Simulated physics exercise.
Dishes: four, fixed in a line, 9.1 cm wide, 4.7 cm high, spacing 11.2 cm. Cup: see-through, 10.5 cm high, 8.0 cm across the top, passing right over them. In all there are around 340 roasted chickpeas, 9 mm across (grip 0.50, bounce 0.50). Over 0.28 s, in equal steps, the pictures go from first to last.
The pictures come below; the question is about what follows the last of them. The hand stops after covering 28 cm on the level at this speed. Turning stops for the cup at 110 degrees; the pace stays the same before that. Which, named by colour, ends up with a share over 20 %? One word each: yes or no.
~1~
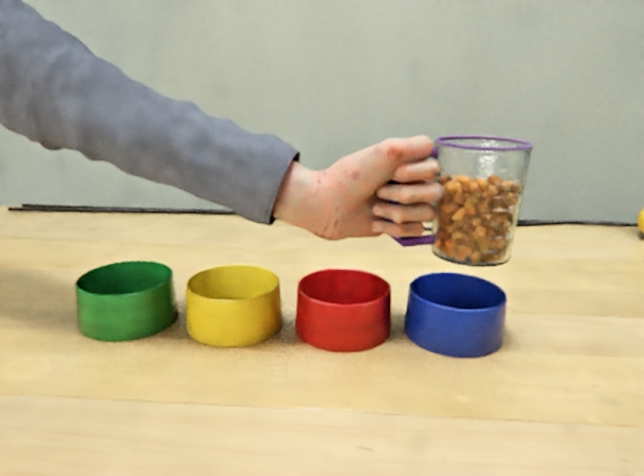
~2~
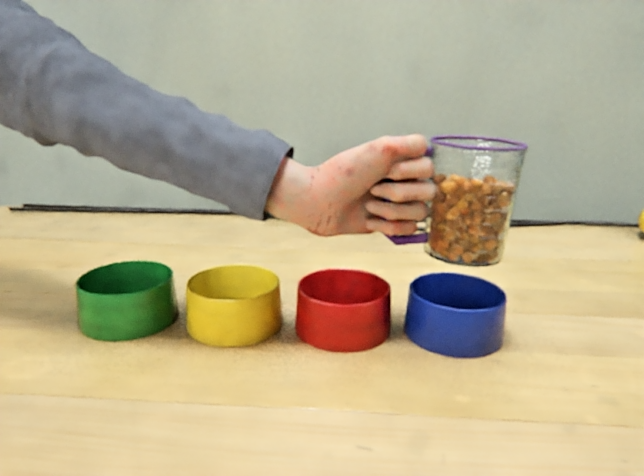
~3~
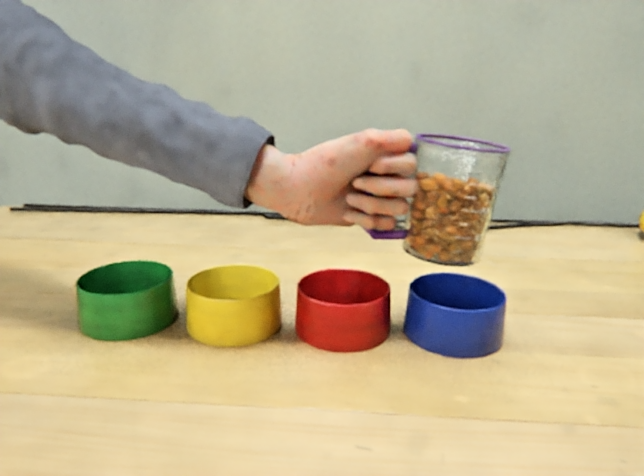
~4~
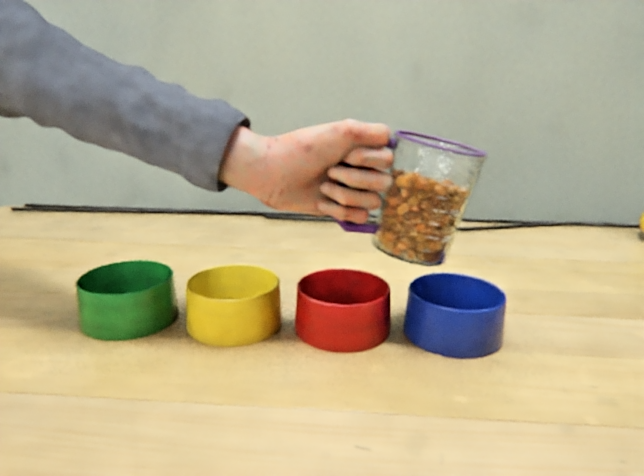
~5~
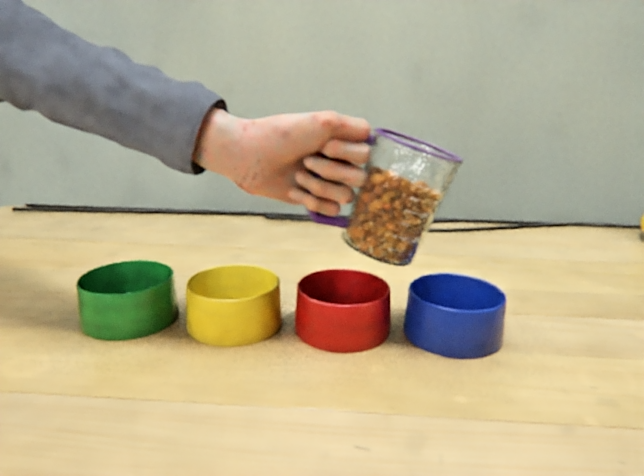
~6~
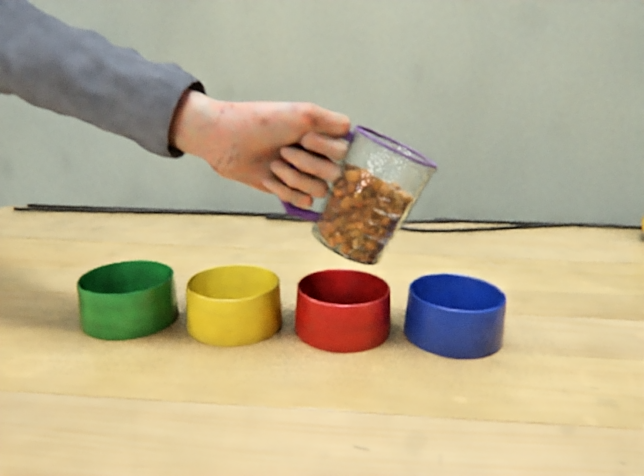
Red: No; blue: No; green: No; yellow: Yes; counter: No.
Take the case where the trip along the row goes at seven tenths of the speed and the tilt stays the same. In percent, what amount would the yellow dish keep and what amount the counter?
Yellow 90, counter 10.
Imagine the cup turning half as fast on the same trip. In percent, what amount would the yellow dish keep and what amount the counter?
Then: Yellow 90, counter 10.
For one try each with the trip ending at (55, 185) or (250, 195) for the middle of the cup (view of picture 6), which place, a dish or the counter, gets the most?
On the first run most goes to green, and on the second to red.
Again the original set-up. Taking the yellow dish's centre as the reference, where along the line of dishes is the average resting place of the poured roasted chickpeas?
Roughly 1 cm away, on the larger-x side.
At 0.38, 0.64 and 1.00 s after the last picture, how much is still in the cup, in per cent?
Around 100 per cent at the first moment, 100 at the second and 65 at the third.
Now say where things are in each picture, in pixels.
In the first picture, cup at (476, 200), tilt 0 degrees, lip at (528, 144), moved 0.0 cm; middle of the pieces at (476, 218); blue dish at (457, 290); red dish at (344, 286); yellow dish at (234, 282); green dish at (125, 277).
In the second picture, cup at (470, 200), tilt 1 degrees, lip at (523, 145), moved 0.6 cm; middle of the pieces at (470, 218).
In the third picture, cup at (450, 199), tilt 6 degrees, lip at (506, 148), moved 2.3 cm; middle of the pieces at (449, 218).
In the fourth picture, cup at (424, 199), tilt 12 degrees, lip at (483, 154), moved 4.8 cm; middle of the pieces at (421, 217).
In the fifth picture, cup at (397, 198), tilt 18 degrees, lip at (459, 159), moved 7.3 cm; middle of the pieces at (392, 216).
In the sixth picture, cup at (370, 197), tilt 24 degrees, lip at (435, 165), moved 9.8 cm; middle of the pieces at (363, 215); blue dish at (457, 291); red dish at (344, 286); yellow dish at (234, 281); green dish at (127, 277).
Then, 0.38 s after the last picture, tilt 65 degrees; cup holds 100 %.
Then, 0.64 s after the last picture, tilt 94 degrees; cup holds 100 %.
Then, 1.00 s after the last picture, tilt 110 degrees; cup holds 65 %, yellow 35 %.
In the end, red 0 %, blue 0 %, green 0 %, yellow 90 %, counter 10 %.
